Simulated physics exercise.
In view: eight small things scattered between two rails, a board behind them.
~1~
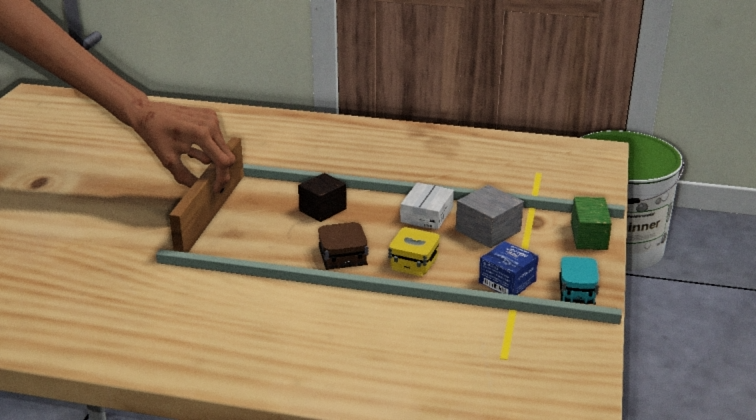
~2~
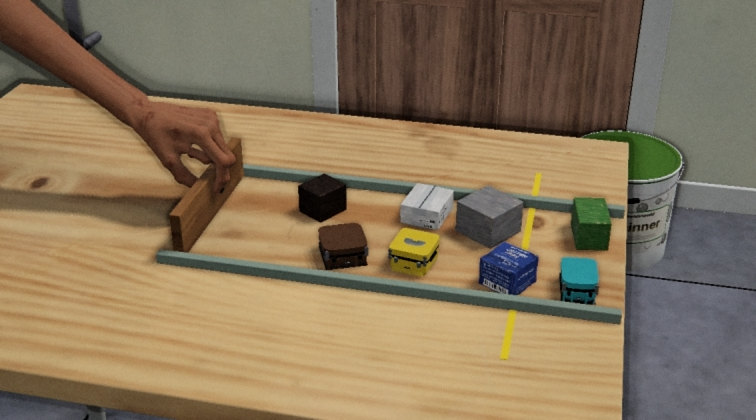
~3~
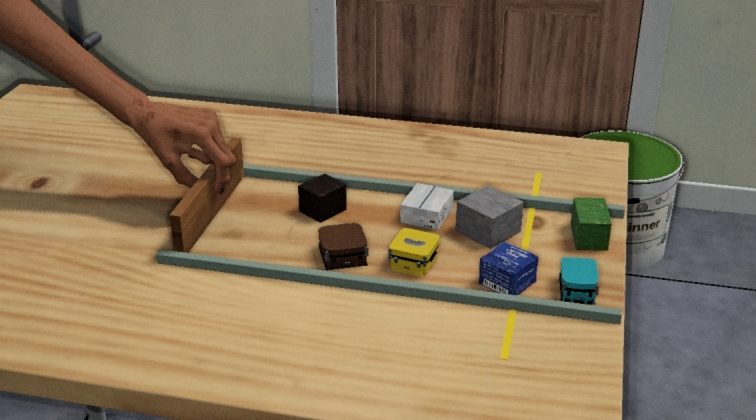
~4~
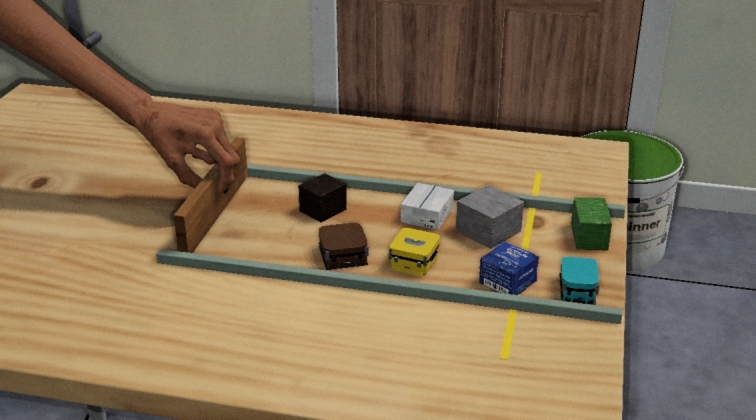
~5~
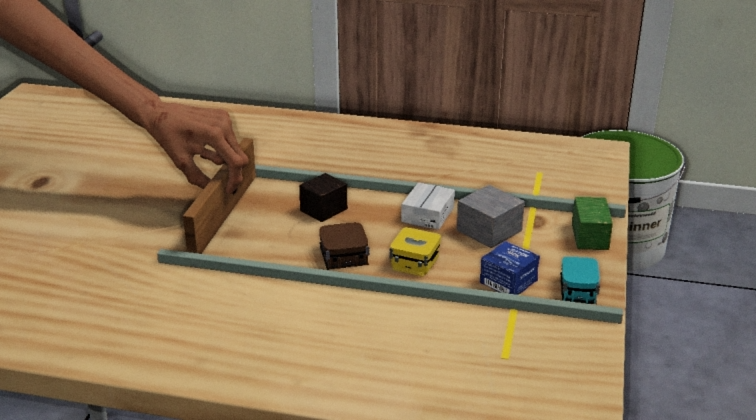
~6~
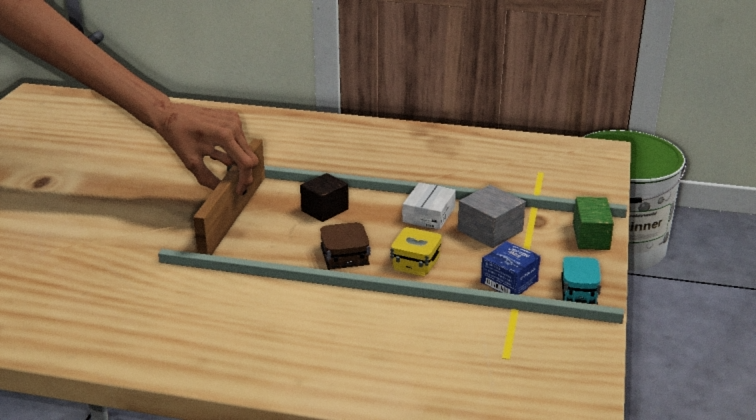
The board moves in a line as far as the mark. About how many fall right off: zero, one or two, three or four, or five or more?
In the end the number that fall off is one or two.
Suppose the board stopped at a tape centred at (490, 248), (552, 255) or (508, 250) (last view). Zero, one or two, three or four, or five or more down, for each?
One after another: Either one or two; three or four; one to two.
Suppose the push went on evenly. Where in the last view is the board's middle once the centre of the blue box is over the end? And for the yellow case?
About (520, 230), and (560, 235) for the other.
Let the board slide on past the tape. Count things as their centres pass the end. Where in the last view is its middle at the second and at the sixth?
Near (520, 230) and (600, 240).
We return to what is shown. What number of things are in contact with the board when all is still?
The number is 2.
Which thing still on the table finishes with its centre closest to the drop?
Foremost is the green block.
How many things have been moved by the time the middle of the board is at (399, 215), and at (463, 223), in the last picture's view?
At the one place 5, at the other 8.
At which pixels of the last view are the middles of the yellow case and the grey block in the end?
About (588, 276), and the other about (595, 242).
Soon after, none off yet; green block at rest near (593, 223); turquoise case at rest near (581, 281); blue box at rest near (511, 269).
After that, none off yet; green block at rest near (606, 224); turquoise case displaced about its own width near (622, 285); blue box displaced well along near (582, 280).
In the end, the number that fall off is one or two; gone, blue box and turquoise case.
